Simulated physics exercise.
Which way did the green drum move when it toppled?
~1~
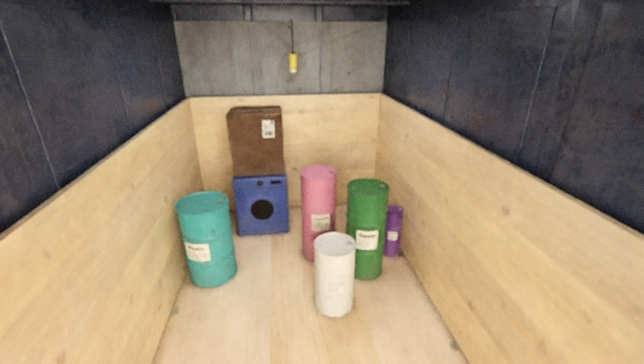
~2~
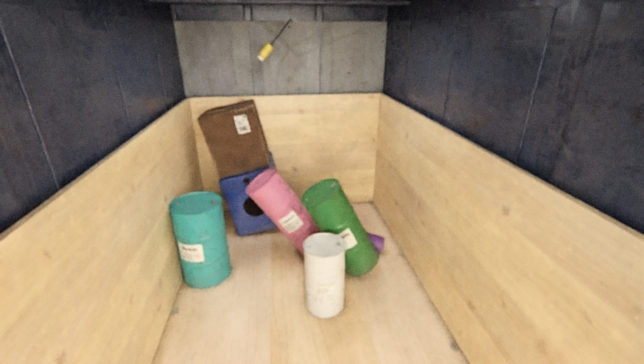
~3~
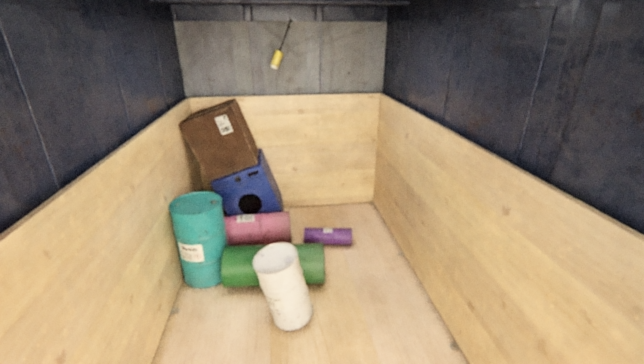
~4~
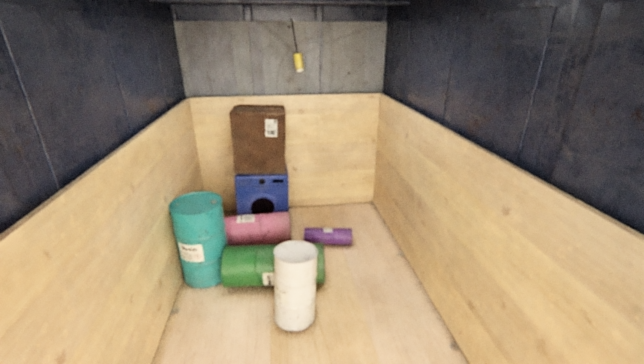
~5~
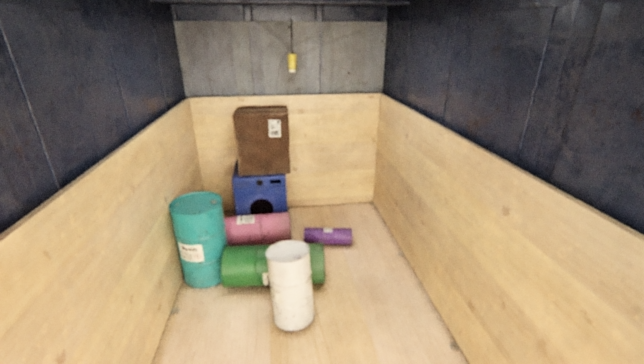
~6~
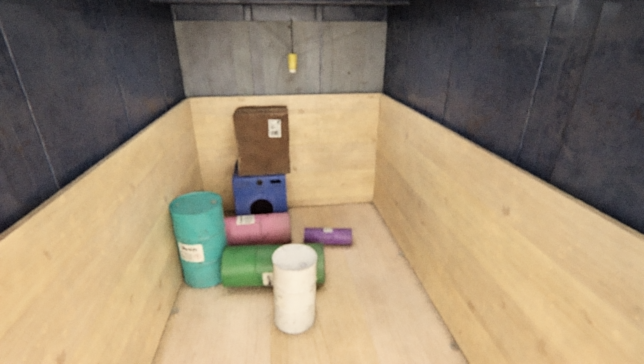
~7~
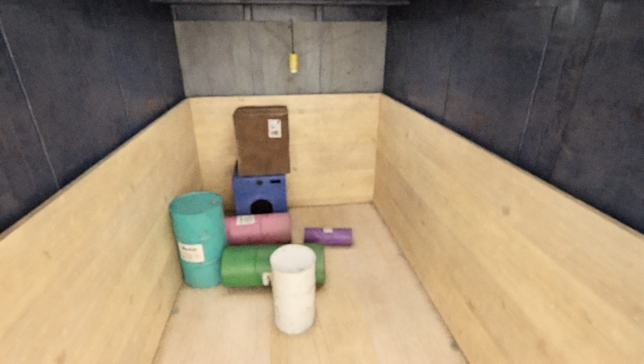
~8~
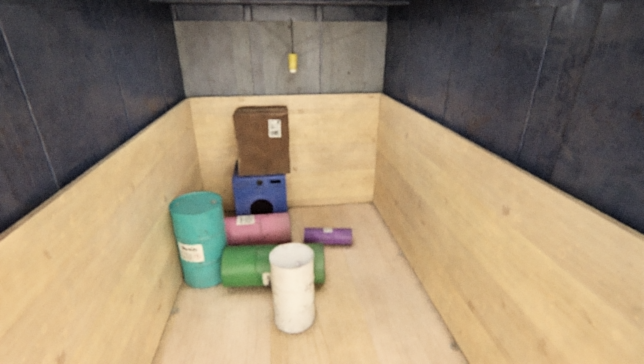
The green drum moved to the left and ended up lying on its side.
